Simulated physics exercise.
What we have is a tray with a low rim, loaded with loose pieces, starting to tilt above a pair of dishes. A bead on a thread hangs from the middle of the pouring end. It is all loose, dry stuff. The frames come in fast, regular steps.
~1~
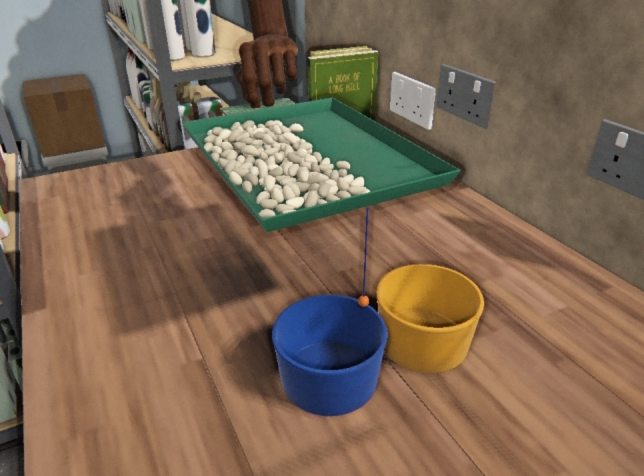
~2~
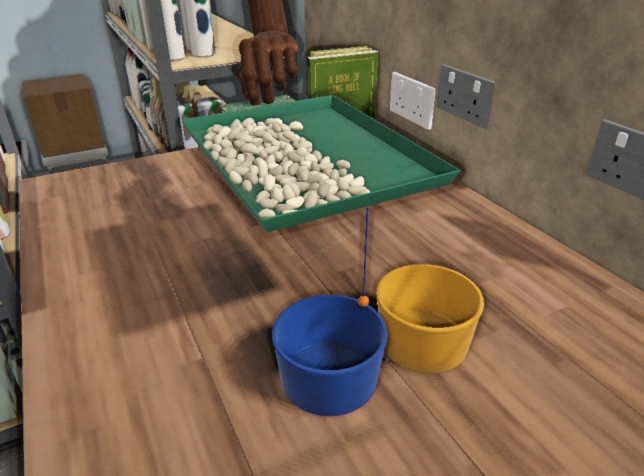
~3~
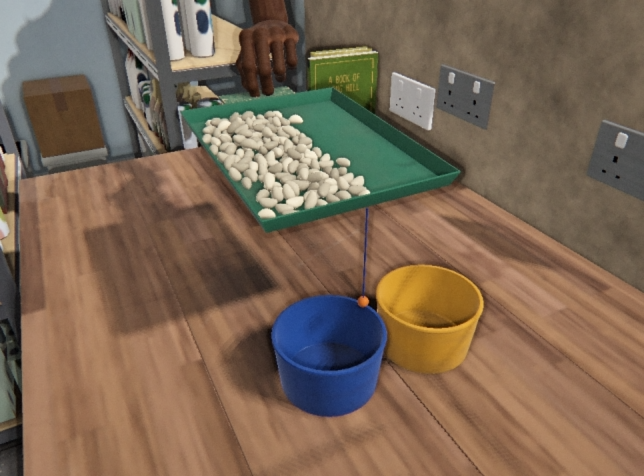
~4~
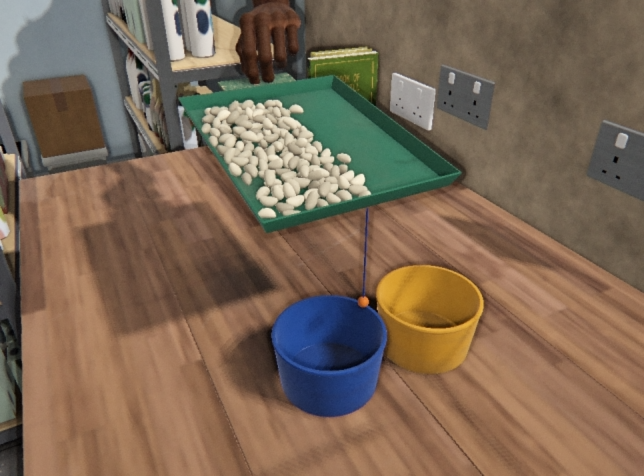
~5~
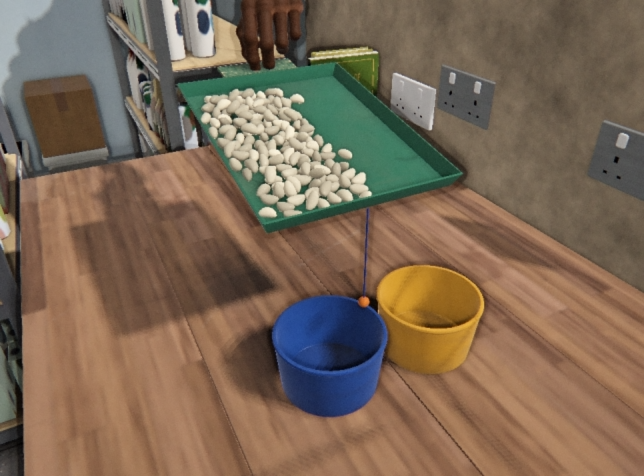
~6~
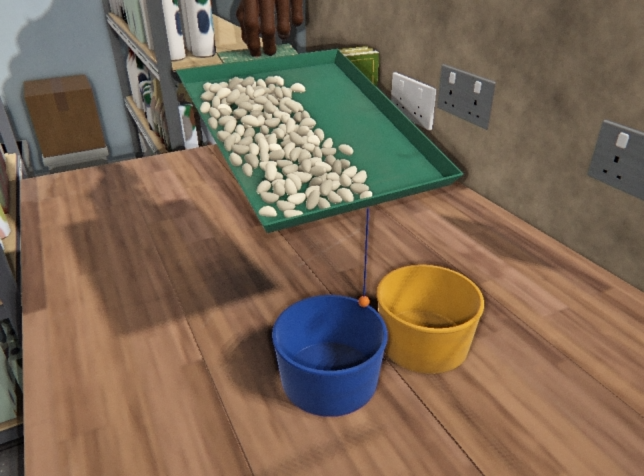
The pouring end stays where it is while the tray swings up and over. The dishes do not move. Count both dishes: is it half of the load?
Caught overall: Under half.
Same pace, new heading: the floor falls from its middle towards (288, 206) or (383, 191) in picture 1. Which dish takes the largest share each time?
At the first place left, at the second the right dish.
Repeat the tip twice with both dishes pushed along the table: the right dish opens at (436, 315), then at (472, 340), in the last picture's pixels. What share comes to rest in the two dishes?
About 80 and 80 per cent.
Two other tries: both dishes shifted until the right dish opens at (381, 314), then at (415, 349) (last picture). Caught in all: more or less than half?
At the first place less than half, at the second more than half.
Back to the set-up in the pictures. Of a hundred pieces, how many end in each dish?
Left dish: 10 %, right dish: 20 %.
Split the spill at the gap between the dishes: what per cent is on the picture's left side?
Roughly 30 in a hundred.
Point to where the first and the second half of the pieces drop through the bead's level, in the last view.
Around (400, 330) and then (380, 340).
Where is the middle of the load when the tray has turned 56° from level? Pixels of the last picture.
Roughly at (329, 161).
Shortly afterwards, tray tipped steeply; all but a few on the tray; only a few in the air.
Next, tray tipped right over; near a quarter on the tray; only a few in the left dish; a little in the right dish; near a quarter outside both; near a third in the air.
Some moments later, tray tipped past a quarter turn; a little in the left dish; near a quarter in the right dish; near two thirds outside both.
In the end, tray tipped past a quarter turn; a little in the left dish; near a quarter in the right dish; near two thirds outside both.
